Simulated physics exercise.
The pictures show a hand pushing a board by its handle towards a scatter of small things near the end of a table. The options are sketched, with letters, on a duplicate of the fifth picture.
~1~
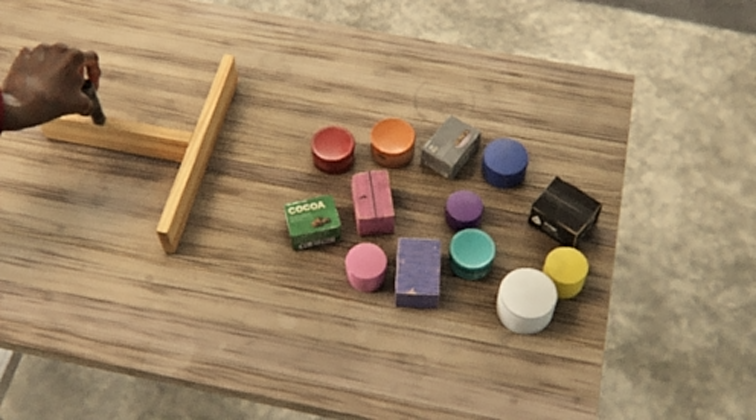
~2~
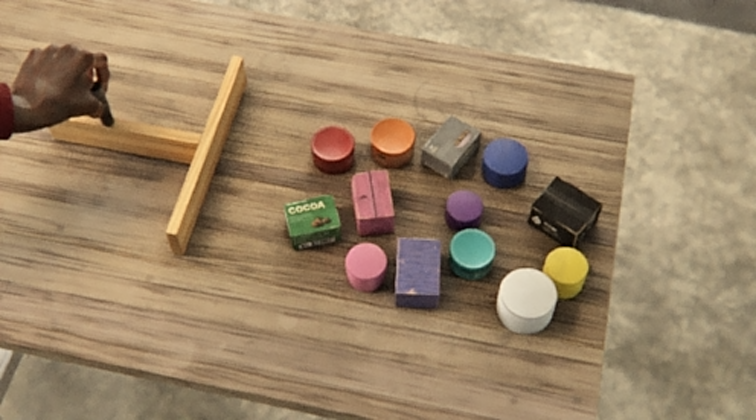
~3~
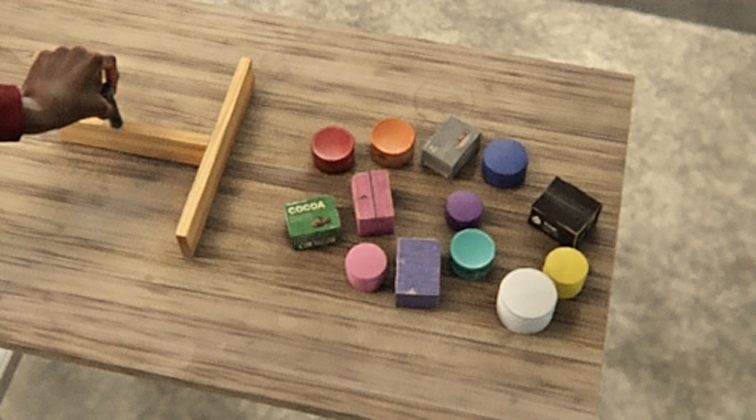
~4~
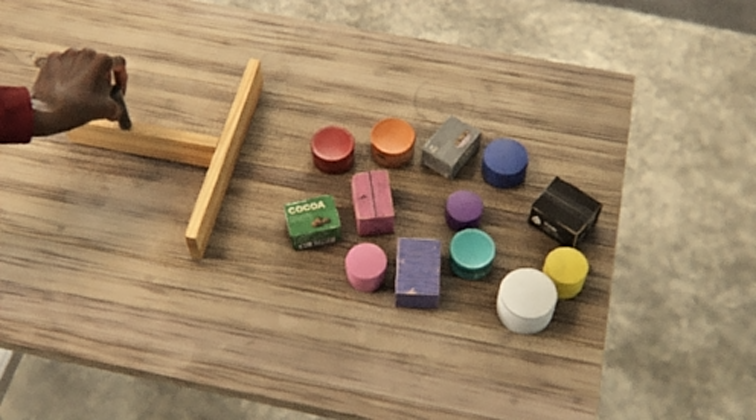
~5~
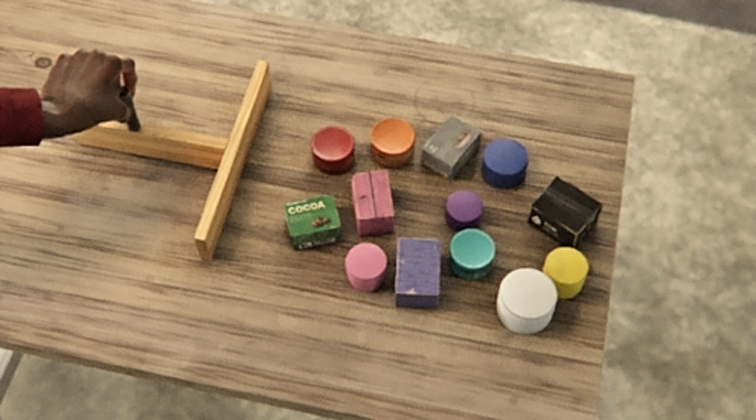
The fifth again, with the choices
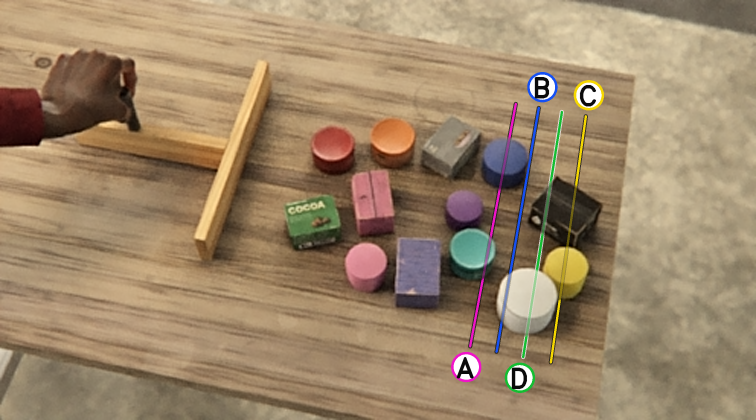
A wooden table stands on a mottled grey floor, seen from above at a slight tilt by a still camera. Red, orange, blue, purple, turquoise, pink, yellow and white round tubs sit with green, pink, grey, black and blue-violet blocks and packets on the right, beside a T-shaped board on the left. A dark-skinned hand in a red sleeve slides the board slowly a short way right, touching nothing.
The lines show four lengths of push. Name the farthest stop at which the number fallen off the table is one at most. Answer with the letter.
It can go as far as A.
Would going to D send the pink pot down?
No.
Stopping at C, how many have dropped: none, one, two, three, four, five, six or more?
By then, six or more.
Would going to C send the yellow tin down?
Yes.
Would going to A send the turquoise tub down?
No.
On the copy, A at (495, 216); B at (519, 221); C at (570, 230); D at (544, 226).
On A. First, board (325, 162); orange jar (403, 142); green packet (347, 234).
Then, board (419, 179); turquoise tub (527, 257); blue tin (536, 170).
Finally, board (493, 193); black box (613, 226); white tin (598, 333); none fallen.
By contrast, B drops four; C drops eight; D drops six.
